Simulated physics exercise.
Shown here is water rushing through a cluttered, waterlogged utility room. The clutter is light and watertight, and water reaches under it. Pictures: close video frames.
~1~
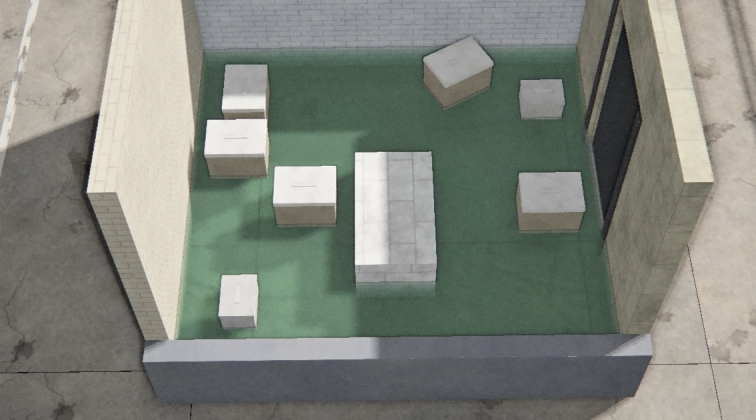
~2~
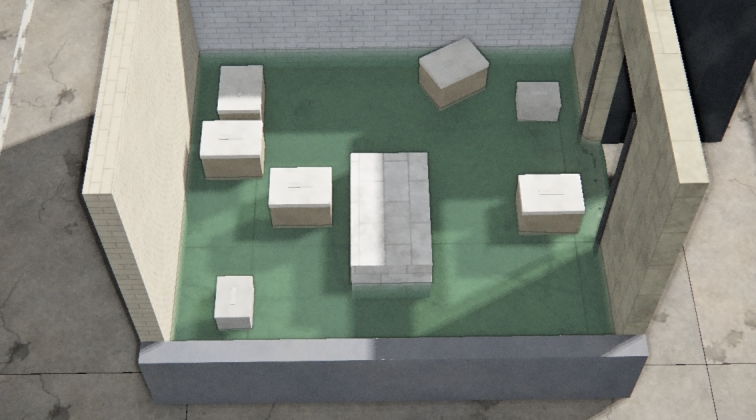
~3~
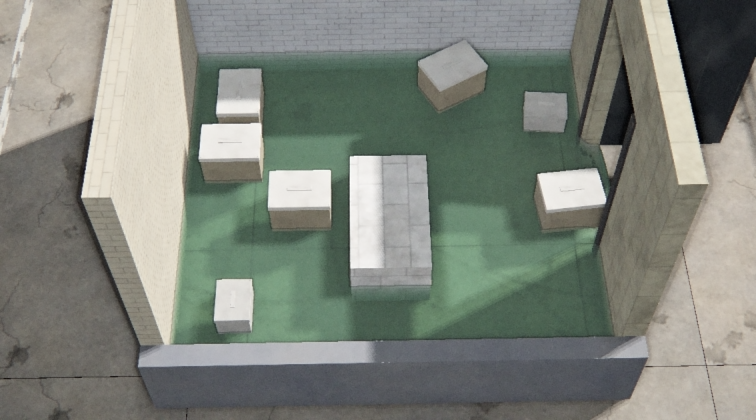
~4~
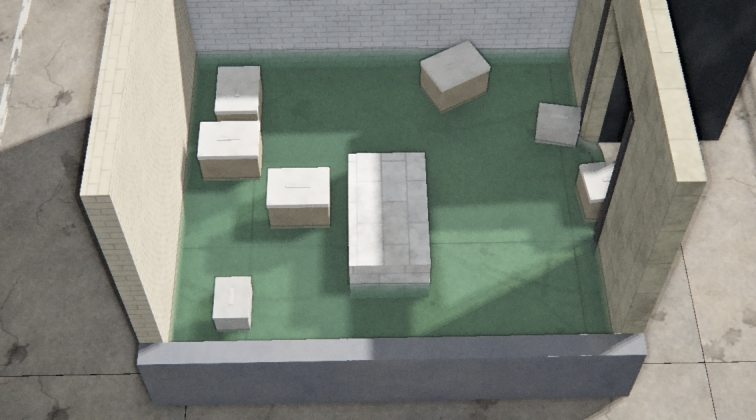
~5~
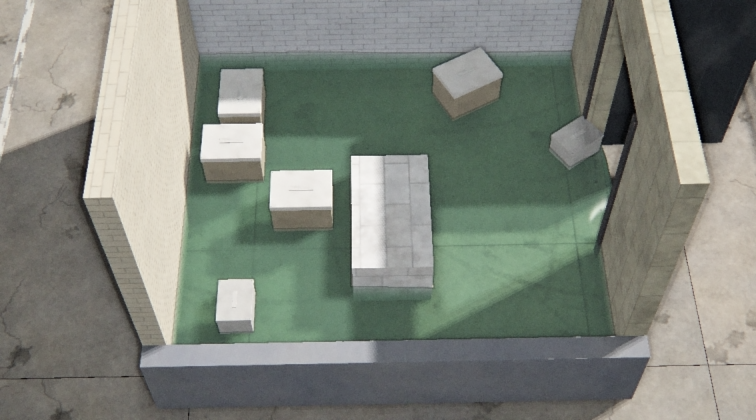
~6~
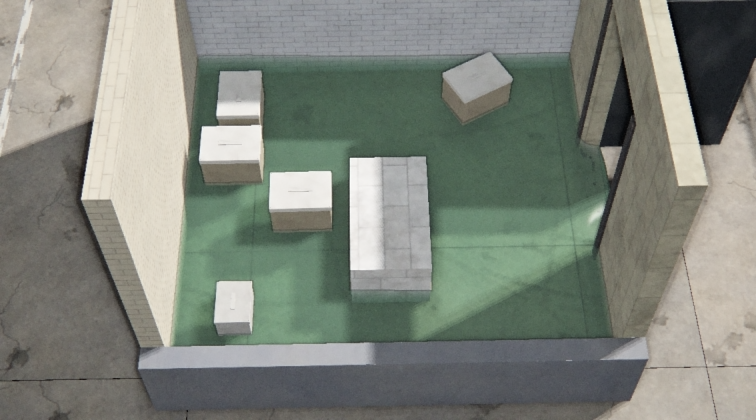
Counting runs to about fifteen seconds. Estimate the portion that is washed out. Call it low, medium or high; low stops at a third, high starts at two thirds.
Medium.
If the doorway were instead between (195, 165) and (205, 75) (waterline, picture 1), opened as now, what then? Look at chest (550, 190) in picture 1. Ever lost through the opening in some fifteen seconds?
Verdict: Inside.
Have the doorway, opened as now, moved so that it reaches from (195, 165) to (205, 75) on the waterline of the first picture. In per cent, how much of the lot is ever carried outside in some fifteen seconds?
About 70 %.
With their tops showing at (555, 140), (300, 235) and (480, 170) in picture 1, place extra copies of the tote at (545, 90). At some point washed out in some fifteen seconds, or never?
First escapes, second doesn't escape, third escapes.
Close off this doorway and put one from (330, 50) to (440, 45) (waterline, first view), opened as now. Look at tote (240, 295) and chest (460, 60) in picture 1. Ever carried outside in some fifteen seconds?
Held back, swept away.
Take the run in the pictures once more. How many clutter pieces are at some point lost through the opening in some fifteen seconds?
I make it 3 in total.
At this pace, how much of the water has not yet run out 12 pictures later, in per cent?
It comes out at 64 parts in a hundred.
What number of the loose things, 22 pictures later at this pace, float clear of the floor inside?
Result - 4.
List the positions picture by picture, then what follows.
A chest at (459, 60), afloat; a chest at (305, 185), afloat; 0 of 7 have shifted, in the first frame.
A chest at (454, 61) floats; a chest at (300, 186), afloat; 0 of 7 have shifted, in the second frame.
A chest at (453, 64) floats; a chest at (299, 189), afloat; 2 of 7 have shifted, in the third frame.
A chest at (455, 64) floats, close to its start; a chest at (298, 186), afloat; 2 of 7 have shifted, in the fourth frame.
A chest at (468, 71) floats, close to its start; a chest at (301, 189) floats; 3 of 7 have shifted, in the fifth frame.
A chest at (478, 76) floats, close to its start; a chest at (300, 190), afloat; 3 of 7 have shifted, in the sixth frame.
A moment on, 2 of 7 are out; 5 afloat.
Next, 3 of 7 are out; 4 afloat.
Later, 3 of 7 are out; 4 afloat.
In the end, 3 of 7 are out; 4 afloat.
